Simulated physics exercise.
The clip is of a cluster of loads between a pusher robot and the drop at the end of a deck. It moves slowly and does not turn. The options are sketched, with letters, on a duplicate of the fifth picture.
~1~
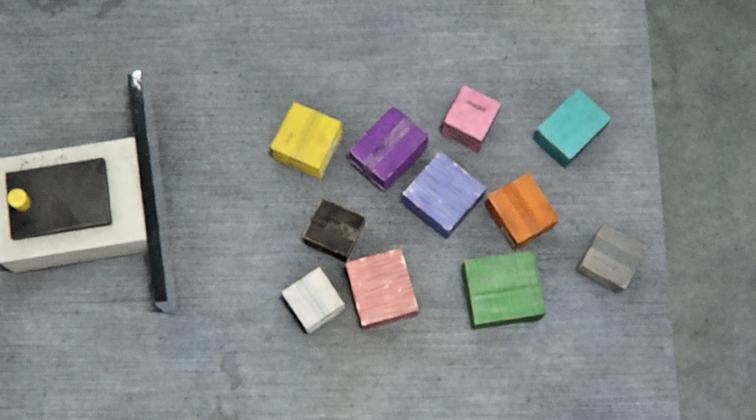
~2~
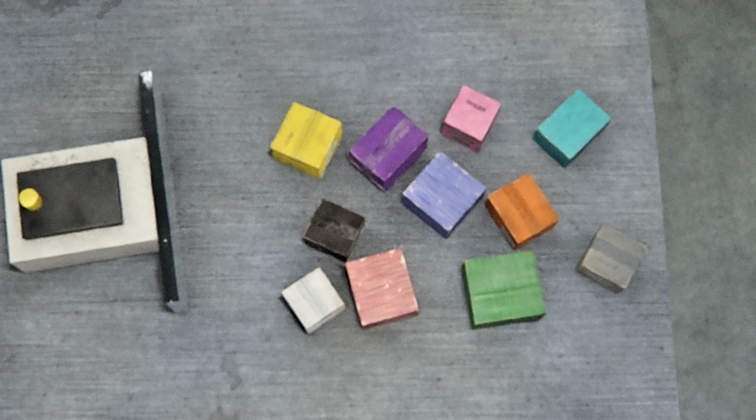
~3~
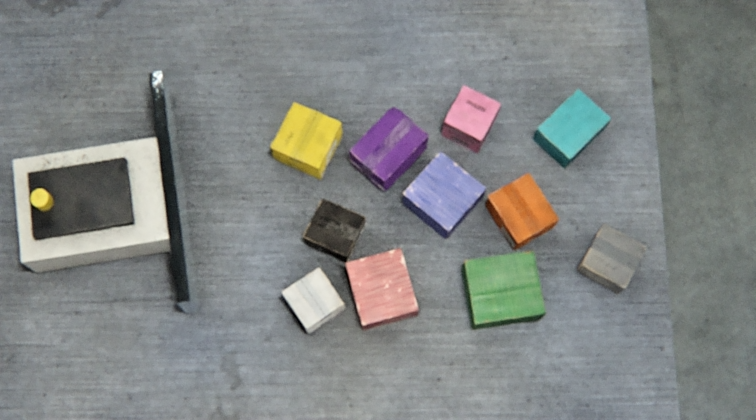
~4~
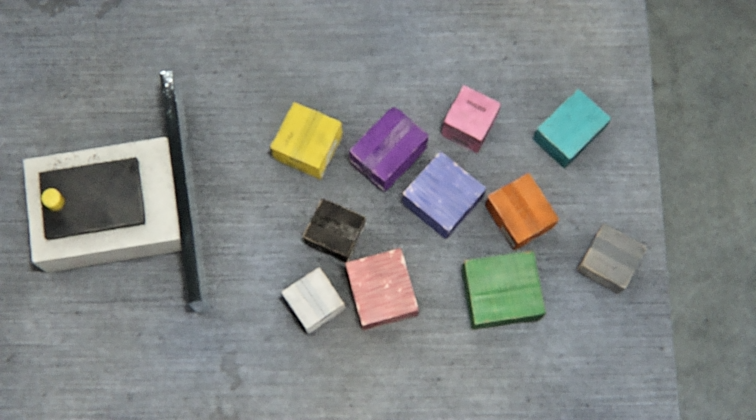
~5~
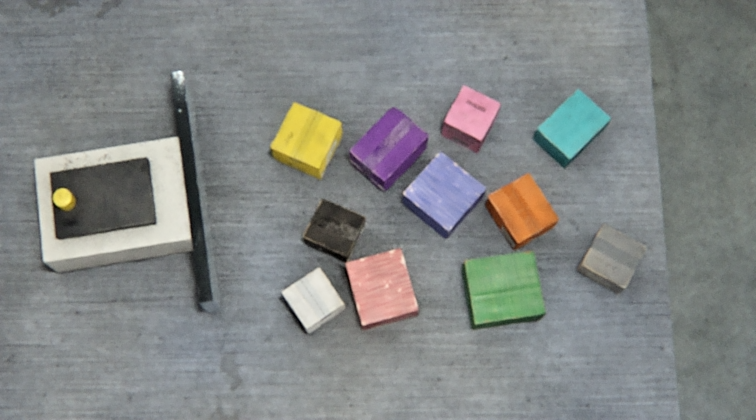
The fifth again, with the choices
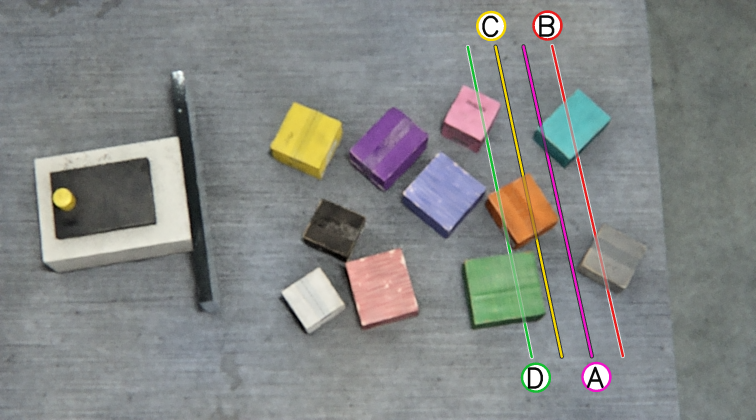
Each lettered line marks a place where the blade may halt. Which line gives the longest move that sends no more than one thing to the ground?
It should halt at D.
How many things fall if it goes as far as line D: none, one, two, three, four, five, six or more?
In all, one.
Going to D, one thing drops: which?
The grey box.
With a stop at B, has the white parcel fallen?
By then, no.
On the marked copy, A at (556, 195); B at (586, 195); C at (527, 196); D at (499, 196).
Taking D. A third of the way, robot (223, 195); white parcel (355, 307); red crate (403, 293).
Two thirds of the way, robot (335, 194); grey box (636, 254); green crate (576, 290).
When it is over, robot (419, 194); grey box over the edge; green crate (661, 297); one fallen.
As for the rest, A drops four; B drops six; C drops two.
